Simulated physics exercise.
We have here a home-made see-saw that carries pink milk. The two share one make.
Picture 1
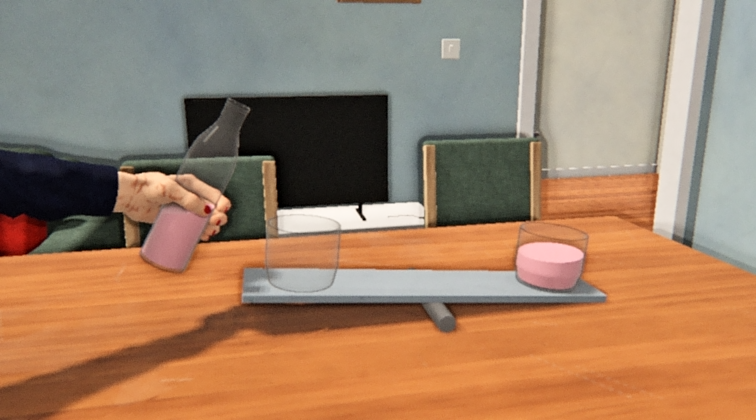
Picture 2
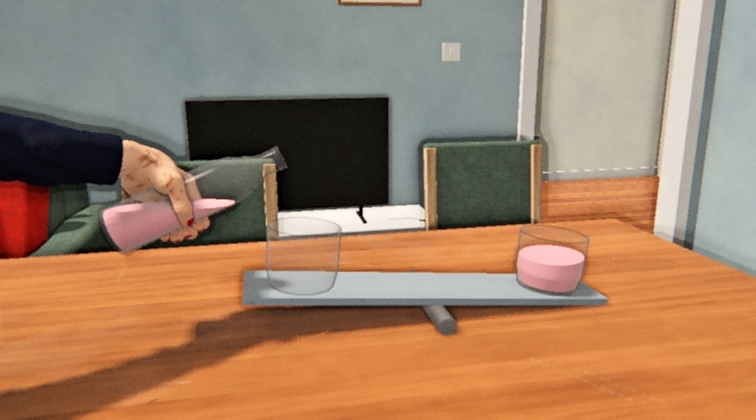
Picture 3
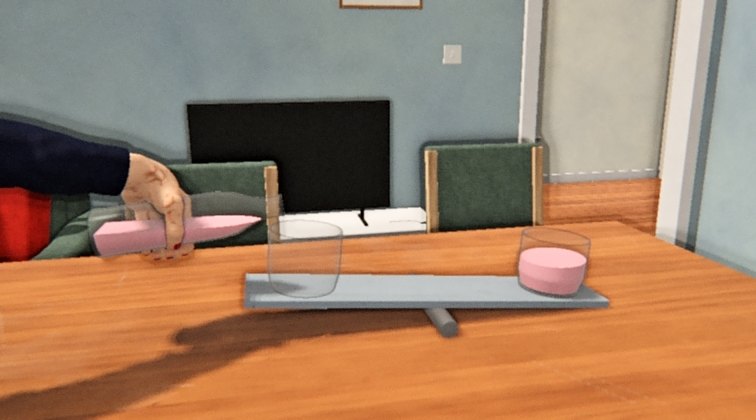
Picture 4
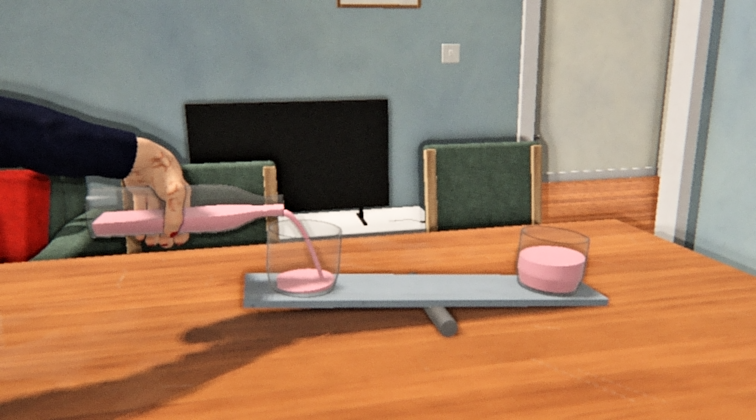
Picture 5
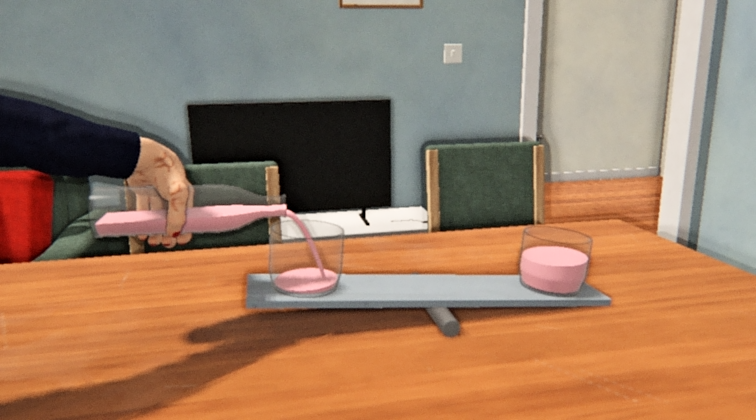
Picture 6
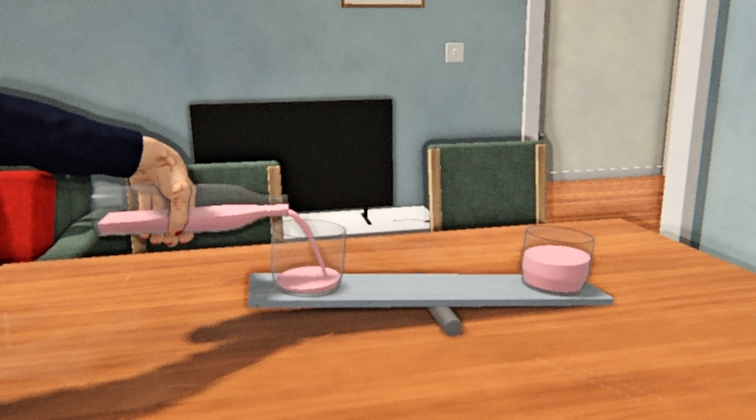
A hand tilts a bottle and pours pink liquid into the left glass on a see-saw.
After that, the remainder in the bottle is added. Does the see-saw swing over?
It's going to stay unchanged, I'd say.
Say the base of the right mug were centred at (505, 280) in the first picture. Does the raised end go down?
Next it topples over.
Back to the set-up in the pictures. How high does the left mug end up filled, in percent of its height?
40 percent or so.
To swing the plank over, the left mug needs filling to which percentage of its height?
Some 55 per cent.
Next, the left mug is about a quarter full; the plank leans as before.
After that, the left mug is about a third full; the plank leans as before.
Finally, the left mug is about a third full; the plank leans as before.
